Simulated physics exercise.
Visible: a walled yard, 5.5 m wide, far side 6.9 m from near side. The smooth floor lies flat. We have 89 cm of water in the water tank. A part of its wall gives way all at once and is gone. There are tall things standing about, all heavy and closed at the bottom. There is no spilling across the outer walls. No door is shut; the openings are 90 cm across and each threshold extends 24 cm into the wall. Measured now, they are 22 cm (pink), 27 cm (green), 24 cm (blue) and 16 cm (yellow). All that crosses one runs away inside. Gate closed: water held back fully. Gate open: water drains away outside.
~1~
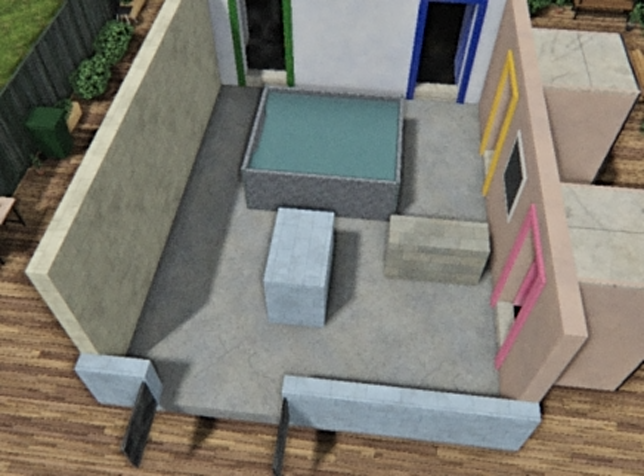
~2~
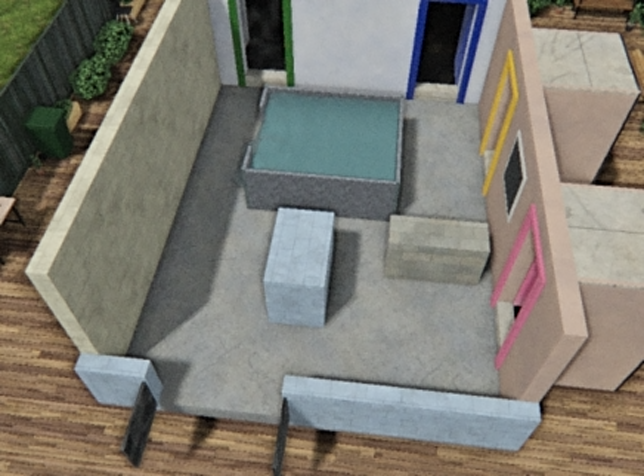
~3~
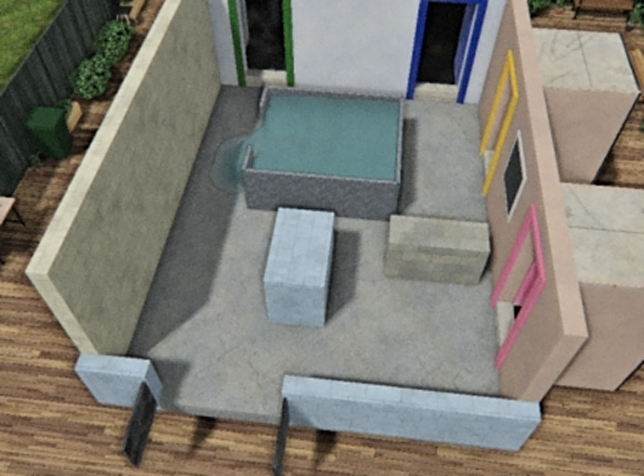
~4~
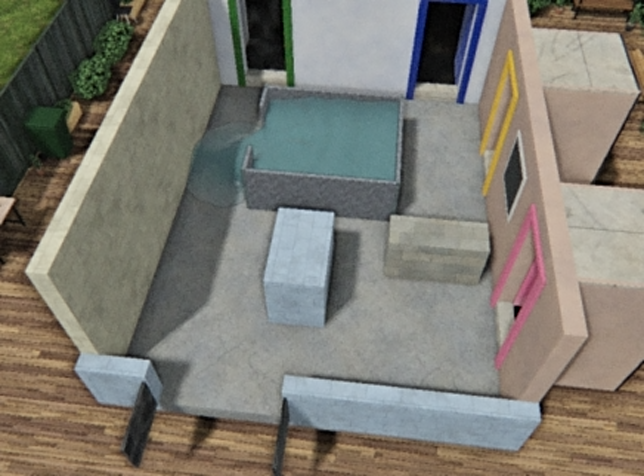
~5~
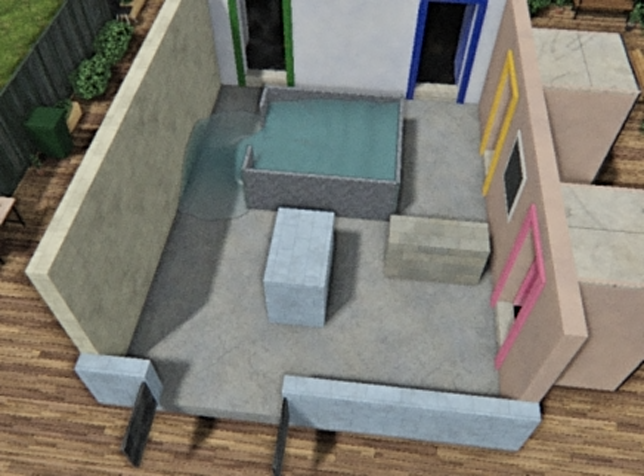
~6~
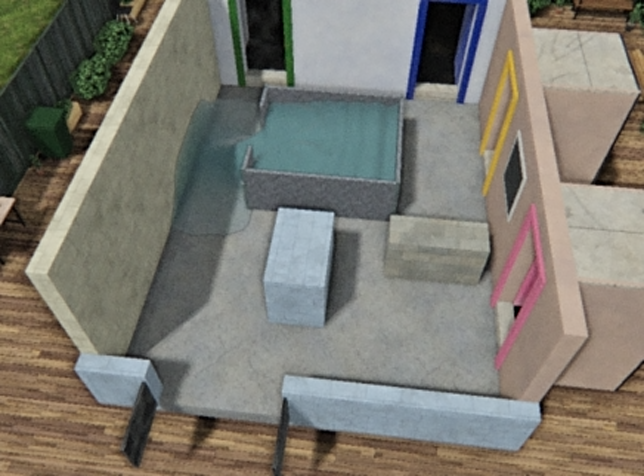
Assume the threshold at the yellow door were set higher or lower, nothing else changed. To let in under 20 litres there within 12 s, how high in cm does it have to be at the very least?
At least roughly 10.5 cm.
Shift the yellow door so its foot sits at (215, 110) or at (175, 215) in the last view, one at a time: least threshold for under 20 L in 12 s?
Around 27 and 21 cm respectively.
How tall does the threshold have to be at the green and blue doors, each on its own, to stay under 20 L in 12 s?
Close to 34 cm (green) and close to 22 cm (blue).
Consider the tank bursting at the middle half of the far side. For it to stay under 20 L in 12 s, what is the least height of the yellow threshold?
Then something near 15 cm.
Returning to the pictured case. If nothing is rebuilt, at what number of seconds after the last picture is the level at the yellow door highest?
The level tops out around 5.5 s.
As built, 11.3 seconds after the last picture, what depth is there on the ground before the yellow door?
Roughly 11.0 cm deep.
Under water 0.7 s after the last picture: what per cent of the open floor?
Wet share: Near 20 %.
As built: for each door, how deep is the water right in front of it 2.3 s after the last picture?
Door by door, in centimetres - pink 0, green 33, blue 5, yellow 0.
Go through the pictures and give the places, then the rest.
The water tank at (327, 134) is whole and still, 89 cm deep; the yellow door at (496, 132) is dry, in the first picture.
The gap is at (260, 153), the front 0.4 m out at (237, 179); the back of the water tank holds 89 cm, in the second picture.
The gap is at (260, 153), the front 0.9 m out at (213, 173); the back of the water tank holds 89 cm, in the third picture.
The front is at (204, 136), 1.3 m from the gap at (261, 154); 2.3 m2 of floor is wet, 89 cm left at the back, in the fourth picture.
The gap is at (261, 154), the front 1.5 m out at (211, 117); the back of the water tank holds 88 cm, in the fifth picture.
The front is at (216, 102), 1.7 m from the gap at (260, 153); 3.8 m2 of floor is wet, 79 cm left at the back; the yellow door at (496, 132), 4.2 m from the gap, is still 4.3 m from the nearest water, in the sixth picture.
Then, 0.7 s after the last picture water covers 20 % of the floor, deepest (64 cm) near (204, 163); it has not reached the yellow door.
Then, 2.3 s after the last picture water covers 60 % of the floor, deepest (44 cm) near (220, 91); it has not reached the yellow door.
Then, 11.3 s after the last picture water covers 100 % of the floor, deepest (16 cm) near (118, 381); 11 cm at the yellow door, 1 litre in over its 16 cm threshold.
At the yellow door as built, the water peaked near 16 cm, 5.7 s after the last picture.
Run again over the same 12 s with other heights there, 38 litres in over 9 cm, 11 litres over 12 cm. The limit of 20 litres is kept from about 10.5 cm up.
